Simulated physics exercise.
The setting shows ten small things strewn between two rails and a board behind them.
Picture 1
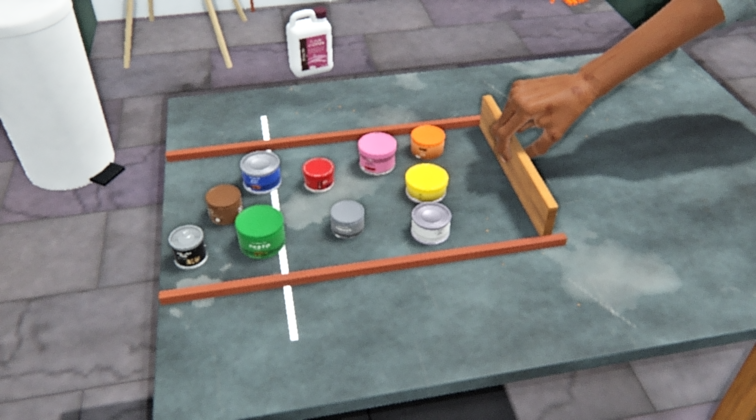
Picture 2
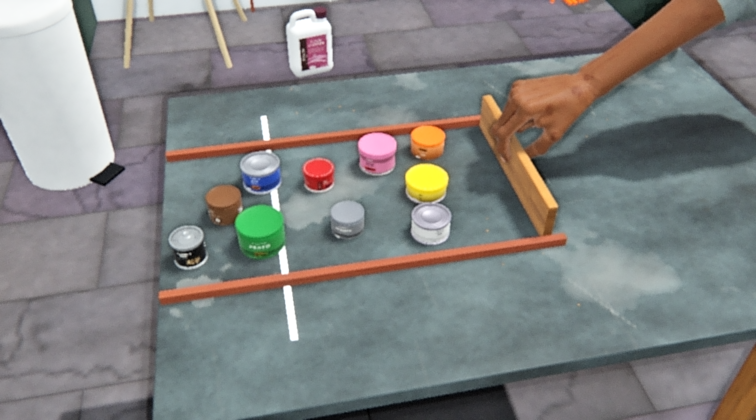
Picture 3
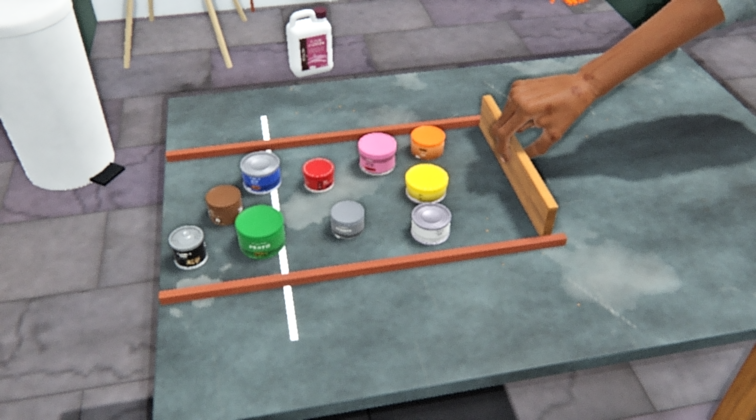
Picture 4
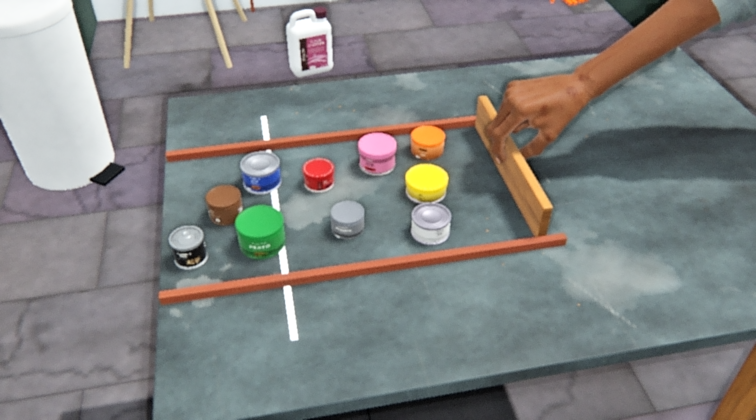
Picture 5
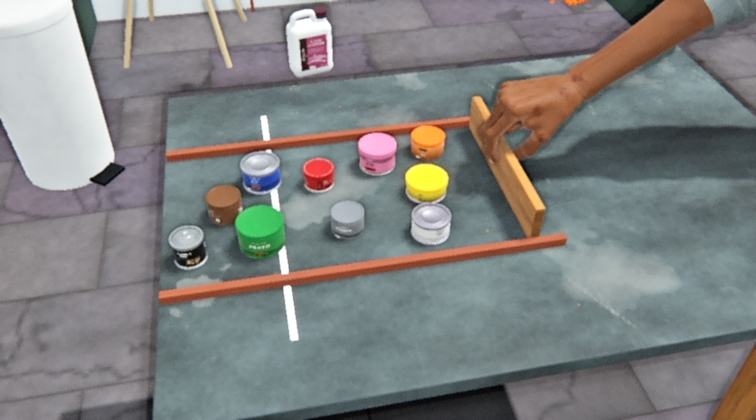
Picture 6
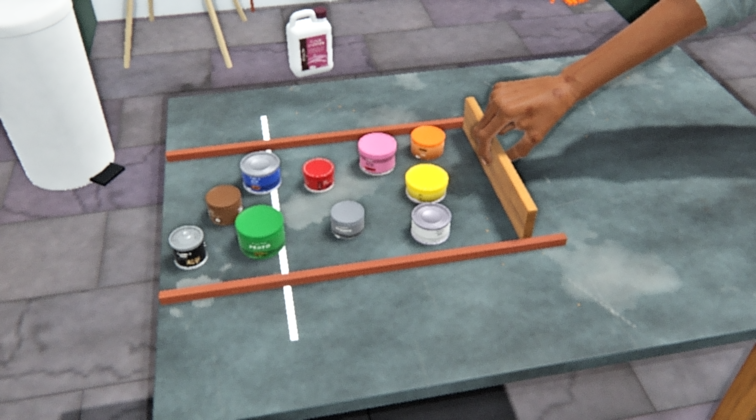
On a dark stone-like tabletop, ten small coloured tubs and tins sat still between two reddish rails while a hand held a wooden board upright, then slid it slightly left toward them.
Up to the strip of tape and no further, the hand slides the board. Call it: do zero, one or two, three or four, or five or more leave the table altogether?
Zero.
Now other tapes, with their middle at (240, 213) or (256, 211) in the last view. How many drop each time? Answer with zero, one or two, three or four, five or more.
The first spot gives one to two, the second gives zero.
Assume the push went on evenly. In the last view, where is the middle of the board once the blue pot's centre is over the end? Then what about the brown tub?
At (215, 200) for the blue pot; at (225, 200) for the brown tub.
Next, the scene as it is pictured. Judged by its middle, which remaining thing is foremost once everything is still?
The answer: The black tin.
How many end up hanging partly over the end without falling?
That'd be 0.
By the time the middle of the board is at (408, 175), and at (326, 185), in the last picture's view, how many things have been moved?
Note: First position 4; second position 8.
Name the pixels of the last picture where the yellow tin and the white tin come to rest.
Final spots - yellow tin (255, 207), white tin (263, 257).
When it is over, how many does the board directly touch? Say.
Contact count: 5.
Early on, none off yet; black tin at rest near (189, 248); brown tub at rest near (225, 205); green tub at rest near (261, 232).
Finally, the number that fall off is zero.
